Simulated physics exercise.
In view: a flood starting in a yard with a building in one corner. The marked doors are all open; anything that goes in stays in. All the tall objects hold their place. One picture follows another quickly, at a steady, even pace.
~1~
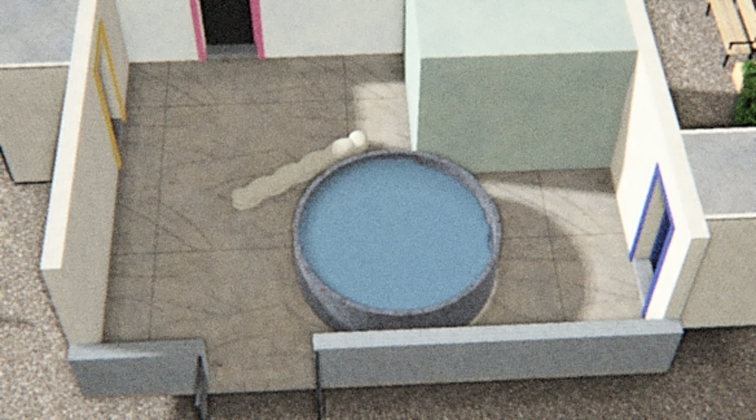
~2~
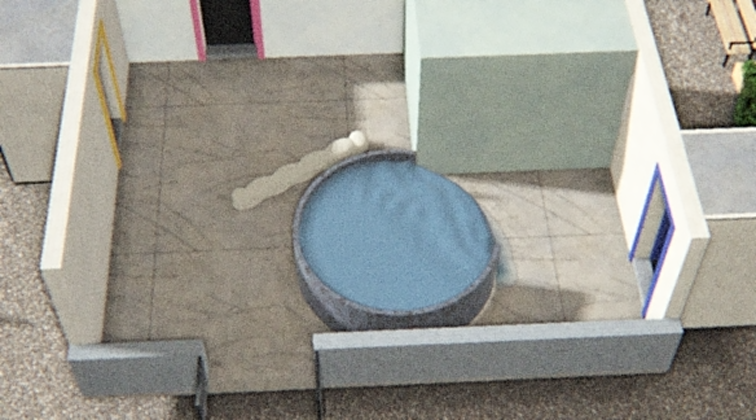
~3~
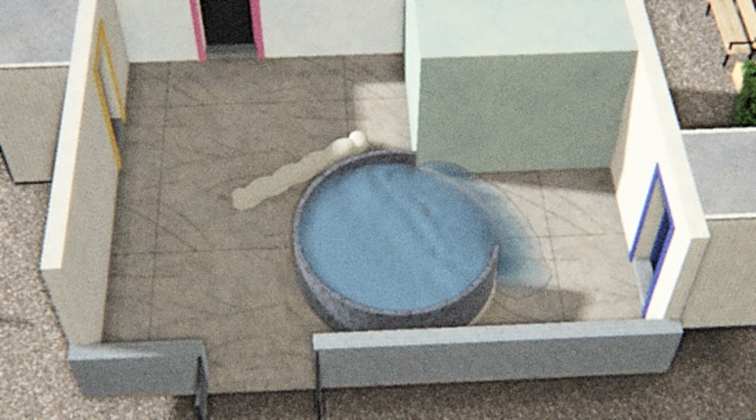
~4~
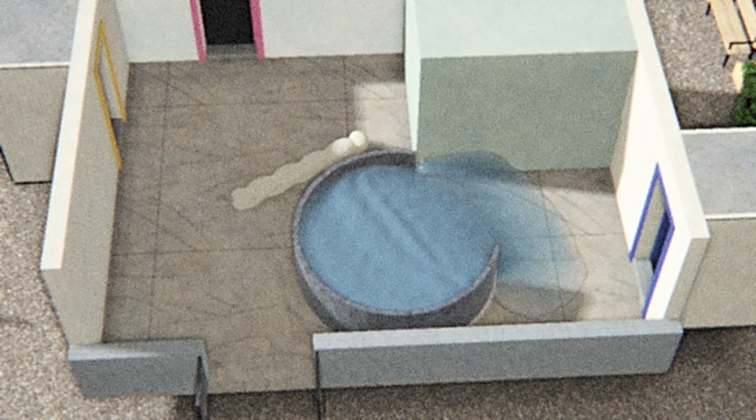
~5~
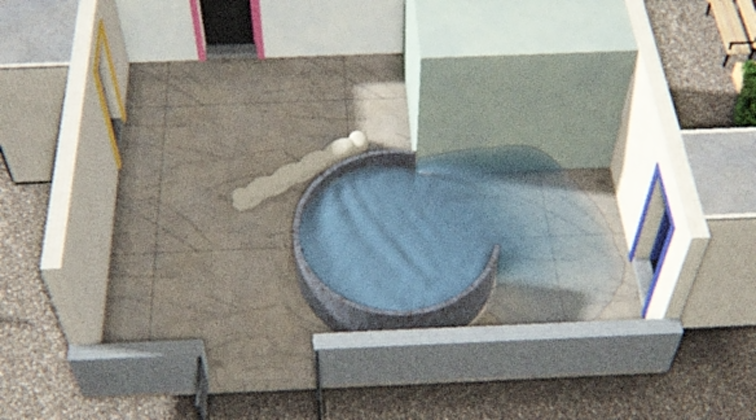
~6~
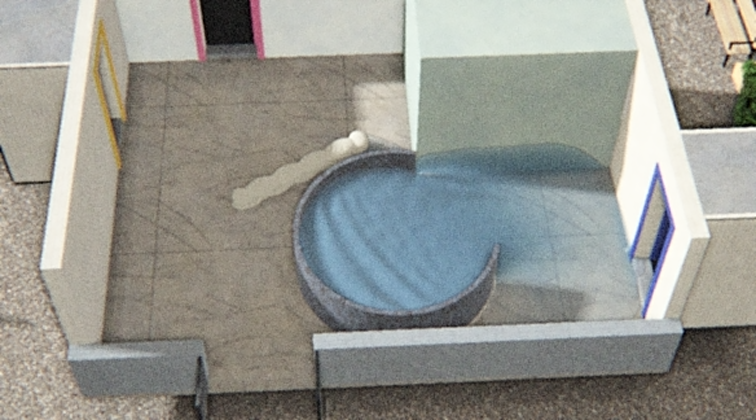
Round pool in a walled yard rippling as water pours from its right side and spreads across the paving beside a pale green block.
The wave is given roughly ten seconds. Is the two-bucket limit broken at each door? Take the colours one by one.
At the end, the yellow door gets two buckets or fewer; the pink door gets two buckets or fewer; the blue door gets over two buckets.
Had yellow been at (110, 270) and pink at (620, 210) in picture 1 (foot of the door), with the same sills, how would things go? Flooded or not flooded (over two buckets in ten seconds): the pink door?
Afterwards, the pink one gets past the mark.
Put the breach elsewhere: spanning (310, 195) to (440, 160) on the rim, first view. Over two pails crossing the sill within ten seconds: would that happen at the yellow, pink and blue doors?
Yellow exceeds the limit, pink exceeds the limit, blue stays within it.
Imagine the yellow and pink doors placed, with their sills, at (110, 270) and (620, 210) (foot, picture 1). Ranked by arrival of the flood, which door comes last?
That's the yellow-painted one.
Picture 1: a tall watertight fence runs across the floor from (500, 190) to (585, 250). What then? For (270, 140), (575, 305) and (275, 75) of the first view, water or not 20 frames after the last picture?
Reading them off in sequence: Spared, swamped, spared.
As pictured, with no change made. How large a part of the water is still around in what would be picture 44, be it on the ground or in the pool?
My reckoning gives about 88 %.
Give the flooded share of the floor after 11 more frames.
Roughly 30 percent, I reckon.
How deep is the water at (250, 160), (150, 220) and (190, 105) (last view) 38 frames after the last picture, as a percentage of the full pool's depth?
Estimate: 0, 8, 0 %.
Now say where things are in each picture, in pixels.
In the first frame, the pool at (397, 231) is whole and still.
In the second frame, water pours out at (474, 211) and has run to (509, 283).
In the third frame, water pours out at (474, 213) and has run to (538, 285).
In the fourth frame, water pours out at (474, 215) and has run to (565, 297).
In the fifth frame, the front is at (602, 303), out from the gap at (474, 216).
In the sixth frame, the front is at (639, 301), out from the gap at (474, 216).
A moment on, water covers 25 % of the floor; the yellow door not reached, the pink door not reached, the blue door over two buckets in.
Next, water covers 30 % of the floor; the yellow door not reached, the pink door not reached, the blue door far over two buckets in.
Then, water covers 45 % of the floor; the yellow door not reached, the pink door not reached, the blue door far over two buckets in.
Later, water covers 65 % of the floor; the yellow door wet at the sill, nothing in, the pink door not reached, the blue door far over two buckets in.
In the end, water covers 90 % of the floor; the yellow door wet at the sill, nothing in, the pink door wet at the sill, nothing in, the blue door far over two buckets in.
